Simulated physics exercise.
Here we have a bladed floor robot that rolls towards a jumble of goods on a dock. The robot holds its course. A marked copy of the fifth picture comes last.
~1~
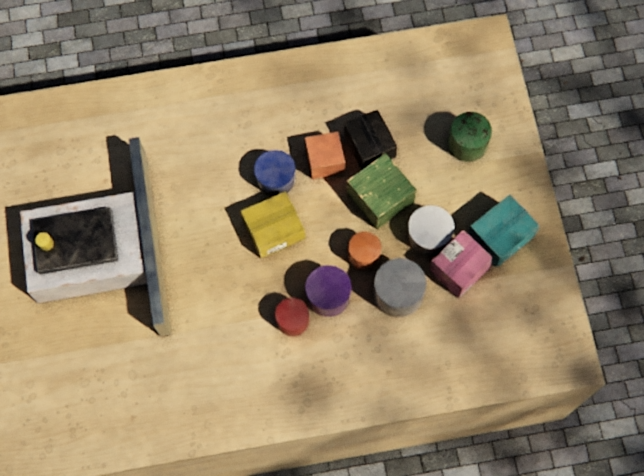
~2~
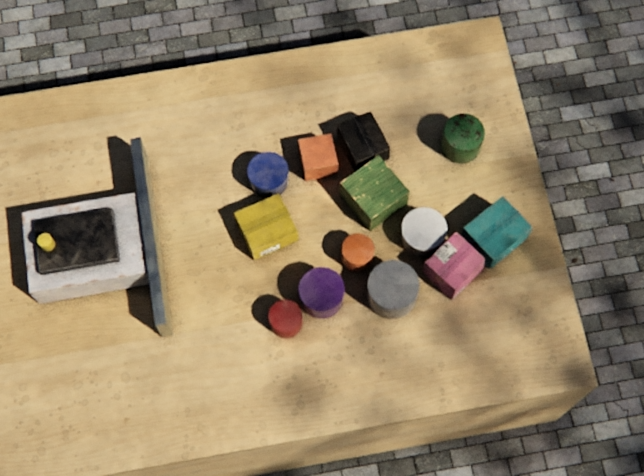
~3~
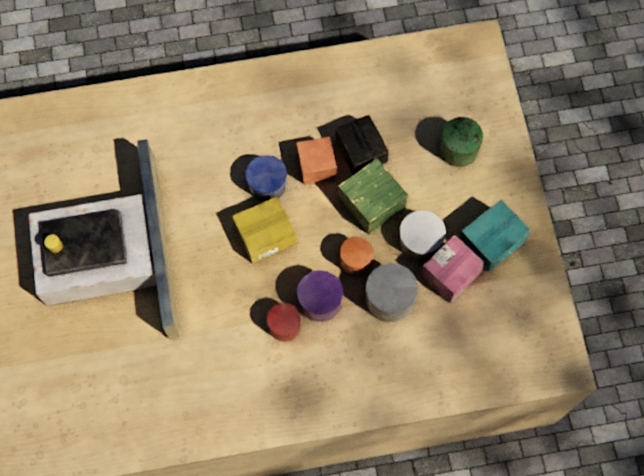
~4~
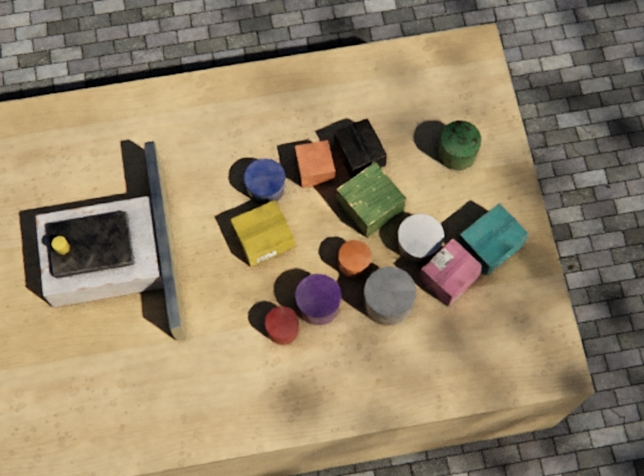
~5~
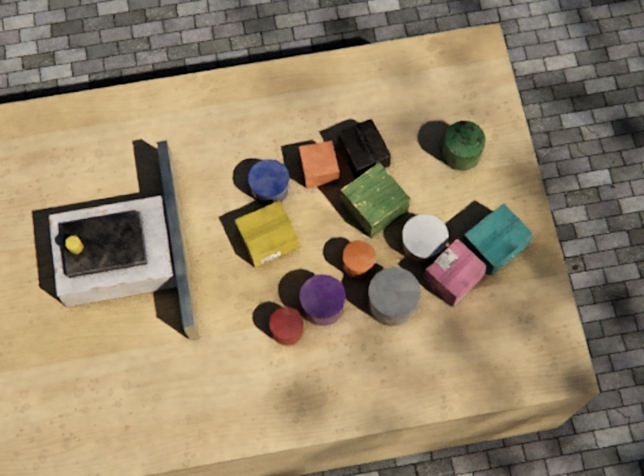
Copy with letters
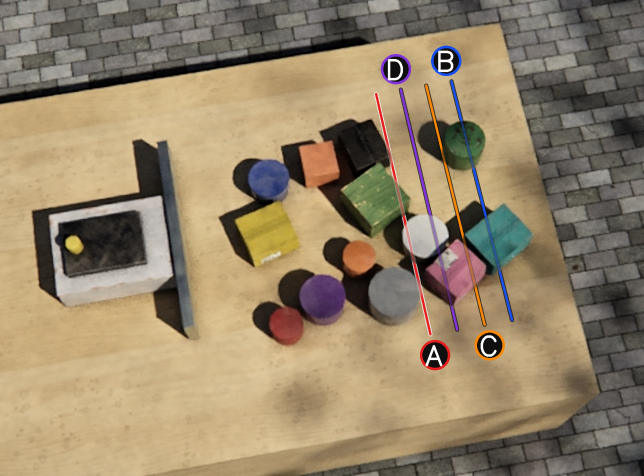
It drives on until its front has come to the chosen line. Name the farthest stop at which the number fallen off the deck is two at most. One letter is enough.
The farthest such stop is B.
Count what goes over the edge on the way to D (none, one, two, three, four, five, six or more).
The count is none.
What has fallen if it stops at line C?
The turquoise box.
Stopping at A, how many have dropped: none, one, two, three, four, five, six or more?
In all, none.
On the marked copy, A at (402, 209); B at (481, 196); C at (454, 200); D at (428, 205).
Following B. Soon after the start, robot (222, 223); red canister (302, 334); black box (370, 148).
Later, robot (332, 204); turquoise box (514, 235); green crate (469, 186).
In the end, robot (419, 190); turquoise box over the edge; green crate over the edge; two fallen.
As for the rest, A is within the limit but short; C is within the limit but short; D is within the limit but short.
